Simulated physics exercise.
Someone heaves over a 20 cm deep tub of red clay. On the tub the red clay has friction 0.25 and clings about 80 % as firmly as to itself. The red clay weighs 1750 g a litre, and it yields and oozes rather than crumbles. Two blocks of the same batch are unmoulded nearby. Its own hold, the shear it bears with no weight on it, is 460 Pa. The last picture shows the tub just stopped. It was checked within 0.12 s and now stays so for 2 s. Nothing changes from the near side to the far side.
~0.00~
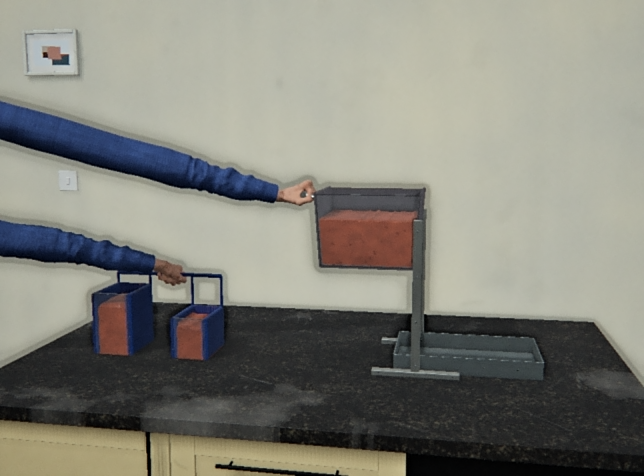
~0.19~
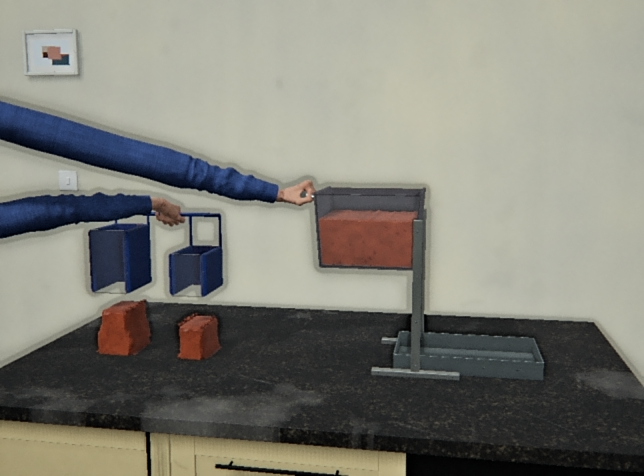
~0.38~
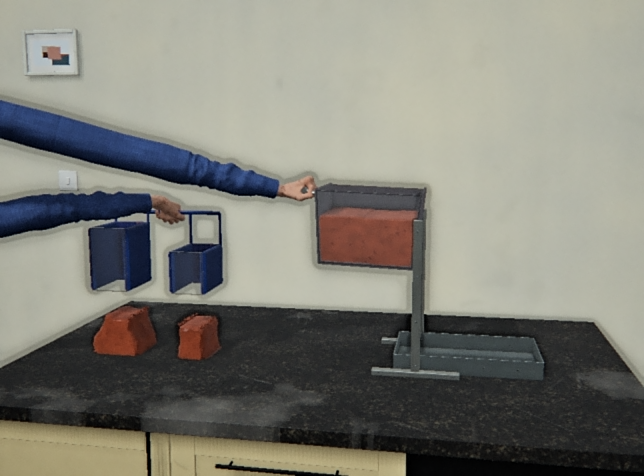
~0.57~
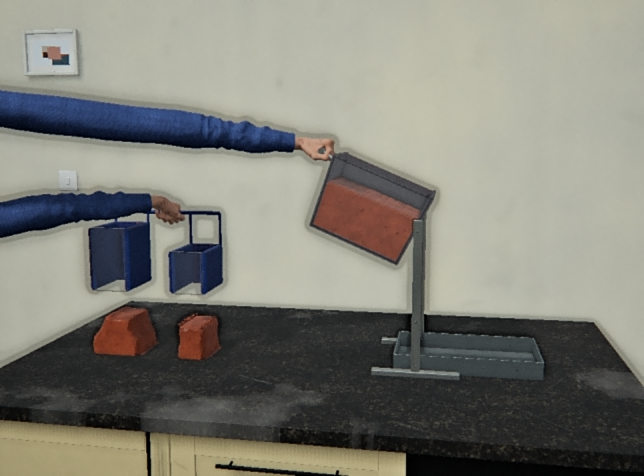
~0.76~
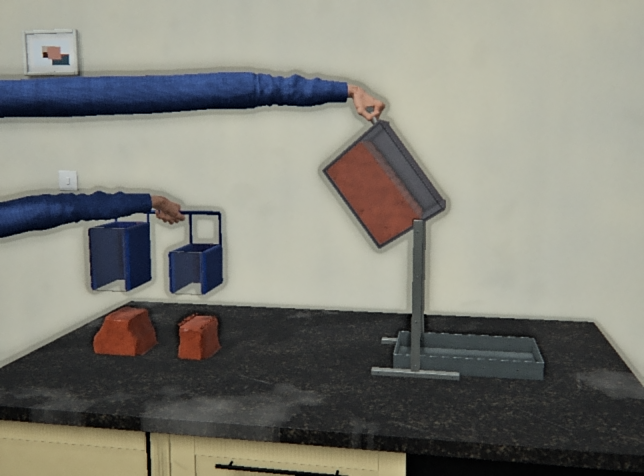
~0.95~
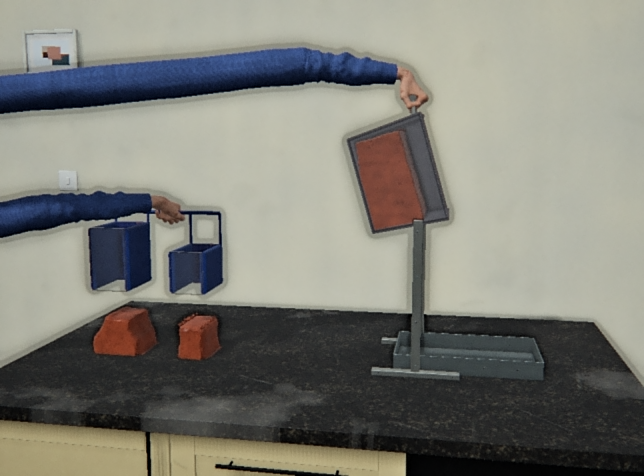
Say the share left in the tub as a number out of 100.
The share left in the tub is near 77 %.
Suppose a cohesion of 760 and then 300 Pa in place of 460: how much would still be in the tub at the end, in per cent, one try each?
In turn about 100 %, 70 %.
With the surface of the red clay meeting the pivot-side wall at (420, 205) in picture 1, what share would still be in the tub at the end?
In that case some 65 per cent.
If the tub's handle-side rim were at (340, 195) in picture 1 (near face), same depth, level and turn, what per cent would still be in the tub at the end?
In that case some 100 per cent.
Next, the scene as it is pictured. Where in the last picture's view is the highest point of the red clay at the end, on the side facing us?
Near (397, 168).
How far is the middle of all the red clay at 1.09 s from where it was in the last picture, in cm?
Some 3 cm.
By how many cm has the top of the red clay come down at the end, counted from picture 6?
Roughly 10 cm.
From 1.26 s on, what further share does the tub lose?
Near 20 %.
After 1.09 s, the tub is at 74 degrees and holds 100 %.
After 1.26 s, the tub is at 74 degrees and holds 96 %.
After 1.43 s, the tub is at 74 degrees and holds 91 %.
After 1.60 s, the tub is at 74 degrees and holds 87 %.
After 2.95 s, at the end, the tub is at 74 degrees and holds 77 %.
